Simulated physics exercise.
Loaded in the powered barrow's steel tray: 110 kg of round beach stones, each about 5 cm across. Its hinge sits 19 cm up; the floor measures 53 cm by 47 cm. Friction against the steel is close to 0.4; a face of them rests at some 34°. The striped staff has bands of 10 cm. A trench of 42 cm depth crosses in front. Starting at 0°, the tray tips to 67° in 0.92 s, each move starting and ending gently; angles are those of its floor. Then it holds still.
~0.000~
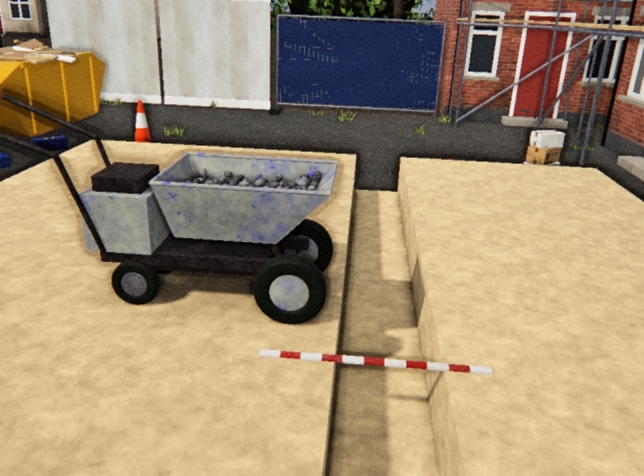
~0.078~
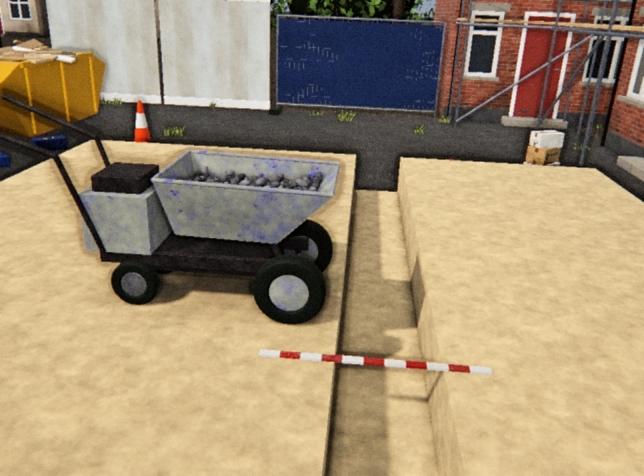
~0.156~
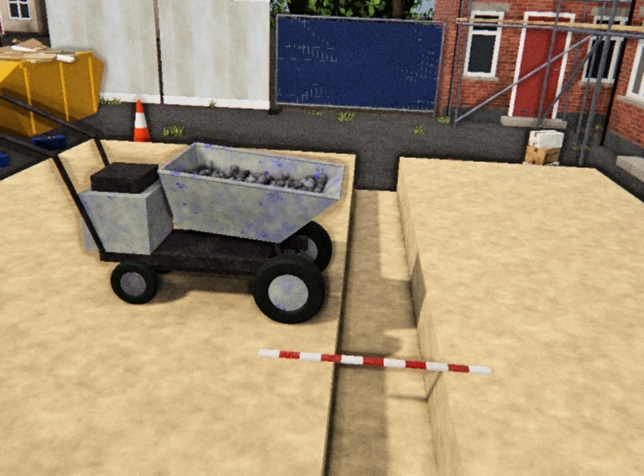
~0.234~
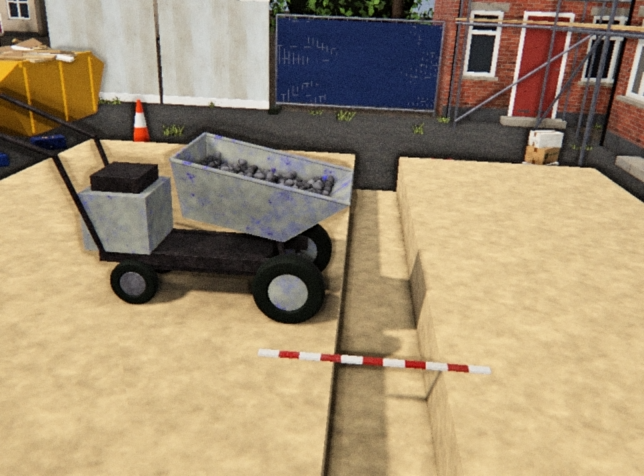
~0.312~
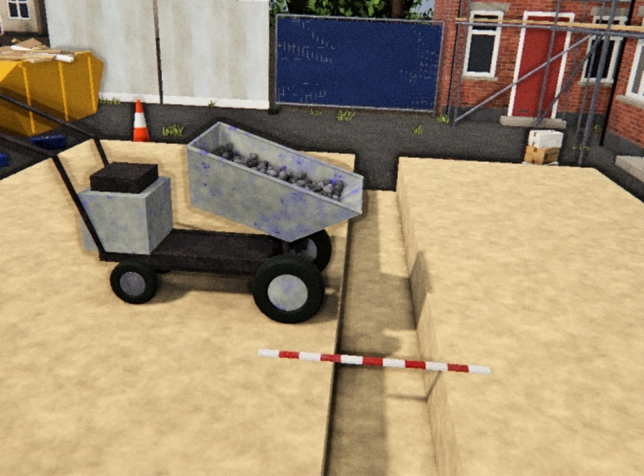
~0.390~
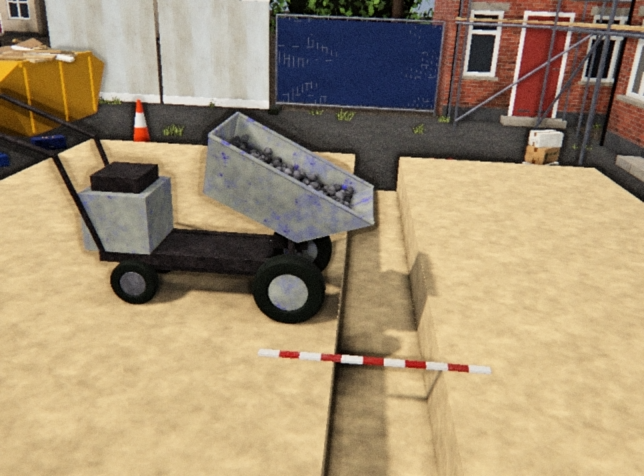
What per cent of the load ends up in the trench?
About 44 per cent.
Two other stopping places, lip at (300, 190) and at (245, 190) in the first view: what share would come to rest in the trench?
About 80 and 100 per cent.
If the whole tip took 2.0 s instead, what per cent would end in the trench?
It would be near 55 per cent.
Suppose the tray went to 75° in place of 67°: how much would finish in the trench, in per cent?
Then about 45 per cent.
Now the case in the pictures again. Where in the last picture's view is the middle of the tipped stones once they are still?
Near (446, 305).
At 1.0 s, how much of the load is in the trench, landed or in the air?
About 15 per cent by then.
After 0.7 s the floor is at 57°; 100 % in the tray; the foremost stones are at (384, 233).
After 1.0 s the floor is at 67°; 68 % in the tray, 17 % in the trench, 15 % past the trench; the foremost stones are at (459, 301).
After 1.4 s the floor is at 67°; 21 % in the tray, 25 % in the trench, 55 % past the trench; the foremost stones are at (577, 310).
After 3.3 s the floor is at 67°; 0 % in the tray, 44 % in the trench, 56 % past the trench; the foremost stones are past the picture's edge.
